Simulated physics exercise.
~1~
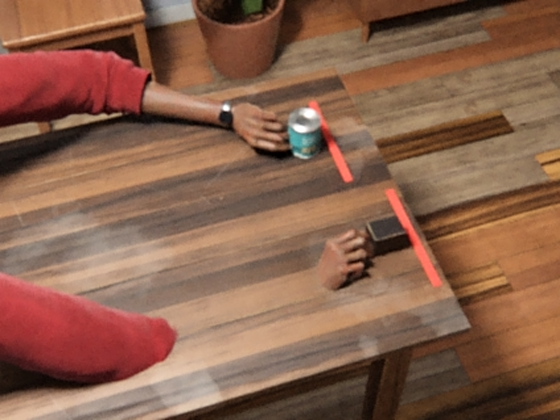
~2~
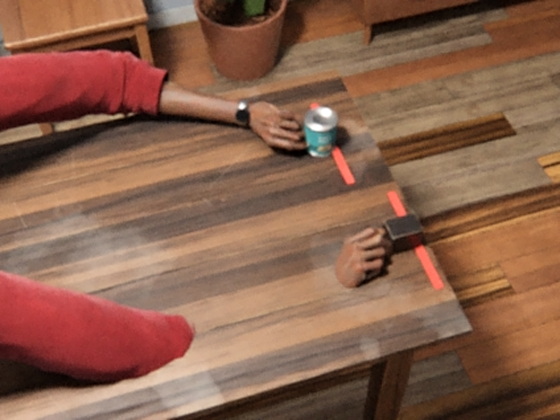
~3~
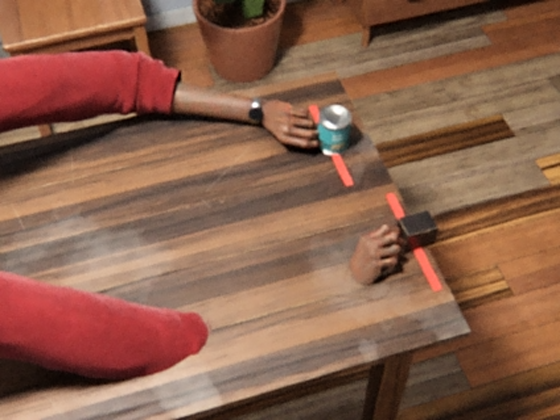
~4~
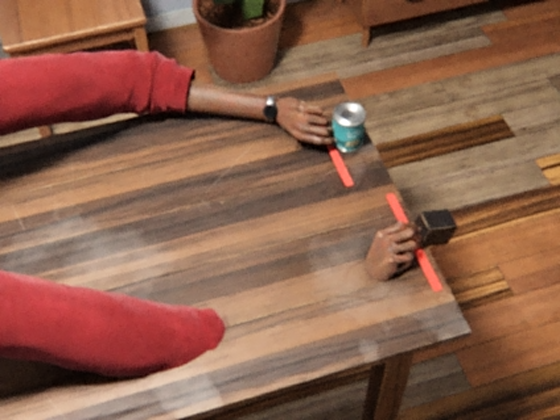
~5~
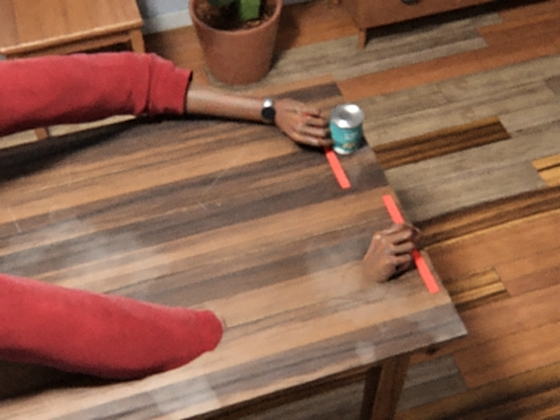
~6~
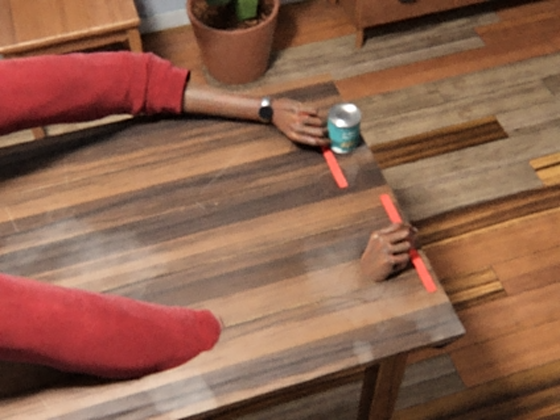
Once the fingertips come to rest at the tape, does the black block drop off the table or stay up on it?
The black block tips over the edge and drops off the table, while the turquoise container stays on top.
Two hands in red sleeves reach in from the left across a striped wooden table, seen from above at a slight angle by a gently swaying camera. The far hand, wearing a dark watch, pushes a small turquoise container, while the near hand nudges a black block; a strip of red tape lies by each near the table's right end. Both things slide right, past the tape to the edge. The hands stop, and the block tips and drops out of sight over the side. The turquoise container stays standing at the edge beside the resting fingers.
